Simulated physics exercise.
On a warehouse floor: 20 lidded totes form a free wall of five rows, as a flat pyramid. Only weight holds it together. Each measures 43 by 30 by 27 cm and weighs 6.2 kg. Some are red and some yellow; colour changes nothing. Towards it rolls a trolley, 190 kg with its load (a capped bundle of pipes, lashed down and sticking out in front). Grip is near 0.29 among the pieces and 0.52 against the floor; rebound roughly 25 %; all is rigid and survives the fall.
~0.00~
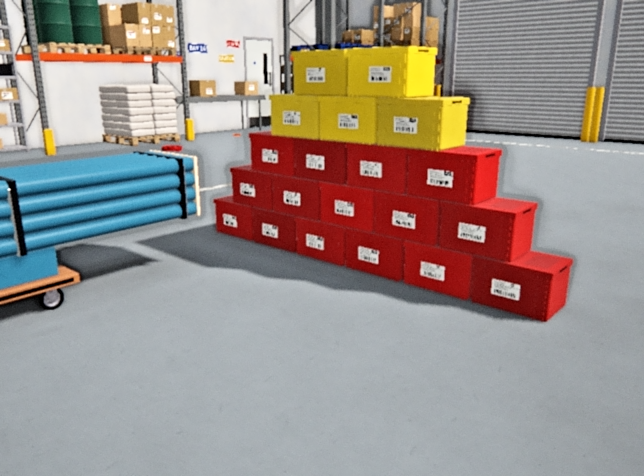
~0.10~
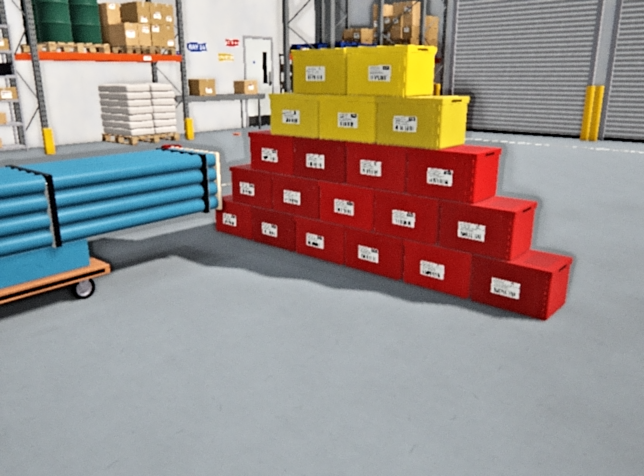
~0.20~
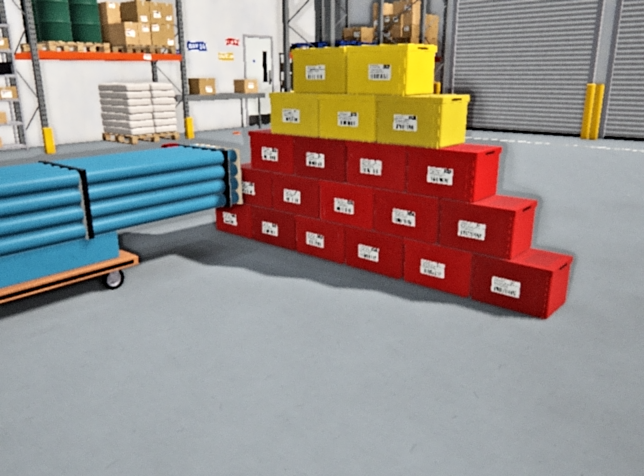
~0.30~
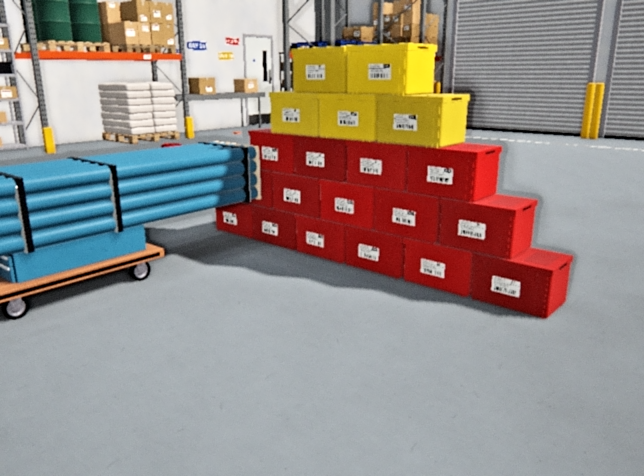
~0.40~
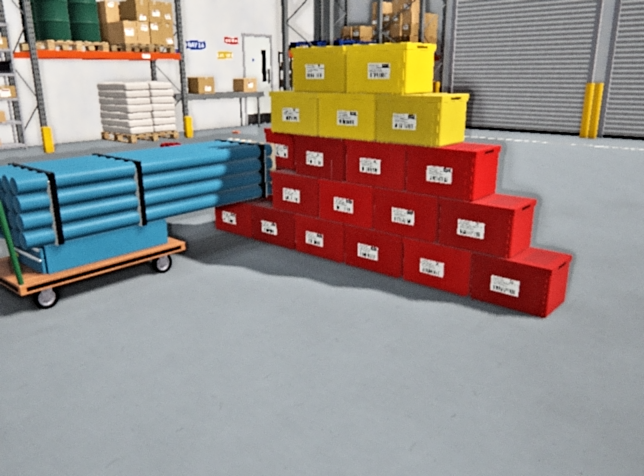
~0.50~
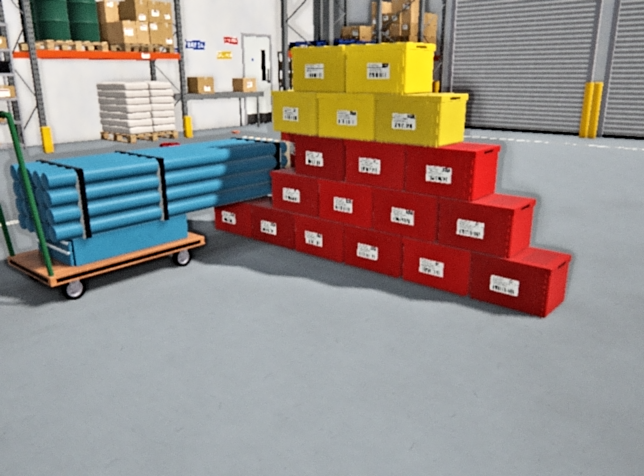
A trolley carrying a lashed bundle of blue pipes rolls in from the left towards a stepped wall of red and yellow totes, and the jutting pipe ends push into its left side, shifting a few red totes.
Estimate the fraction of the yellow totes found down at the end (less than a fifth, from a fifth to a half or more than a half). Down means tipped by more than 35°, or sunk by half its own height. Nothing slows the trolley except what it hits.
The part is fewer than one in five.
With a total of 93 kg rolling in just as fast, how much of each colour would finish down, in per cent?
Then red 10, yellow 0 per cent.
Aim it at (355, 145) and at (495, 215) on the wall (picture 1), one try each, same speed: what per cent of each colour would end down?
Red 10 then 10, yellow 80 then 0 per cent.
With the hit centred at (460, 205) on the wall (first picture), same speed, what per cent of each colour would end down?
In that case red 30, yellow 80 per cent.
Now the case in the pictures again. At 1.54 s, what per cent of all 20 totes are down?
At that moment 10 per cent.
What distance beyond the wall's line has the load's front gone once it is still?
About 265 cm past it.
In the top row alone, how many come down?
The count is 0.
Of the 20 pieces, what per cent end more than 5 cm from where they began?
30 per cent.
After 0.88 s, load 87 cm past the wall's line, still rolling; none of the 5 yellow totes down (2 of 20 in all colours); top yellow tote unmoved.
After 1.54 s, load 1.61 m past the wall's line, still rolling; none of the 5 yellow totes down (2 of 20 in all colours); top yellow tote unmoved.
At rest (4.1 s), load 2.63 m past the wall's line, stopped; none of the 5 yellow totes down (2 of 20 in all colours); top yellow tote unmoved; top red tote unmoved. That is 0 per cent. As the last picture would show them, middles, top yellow tote near (389, 69), top red tote near (451, 169).
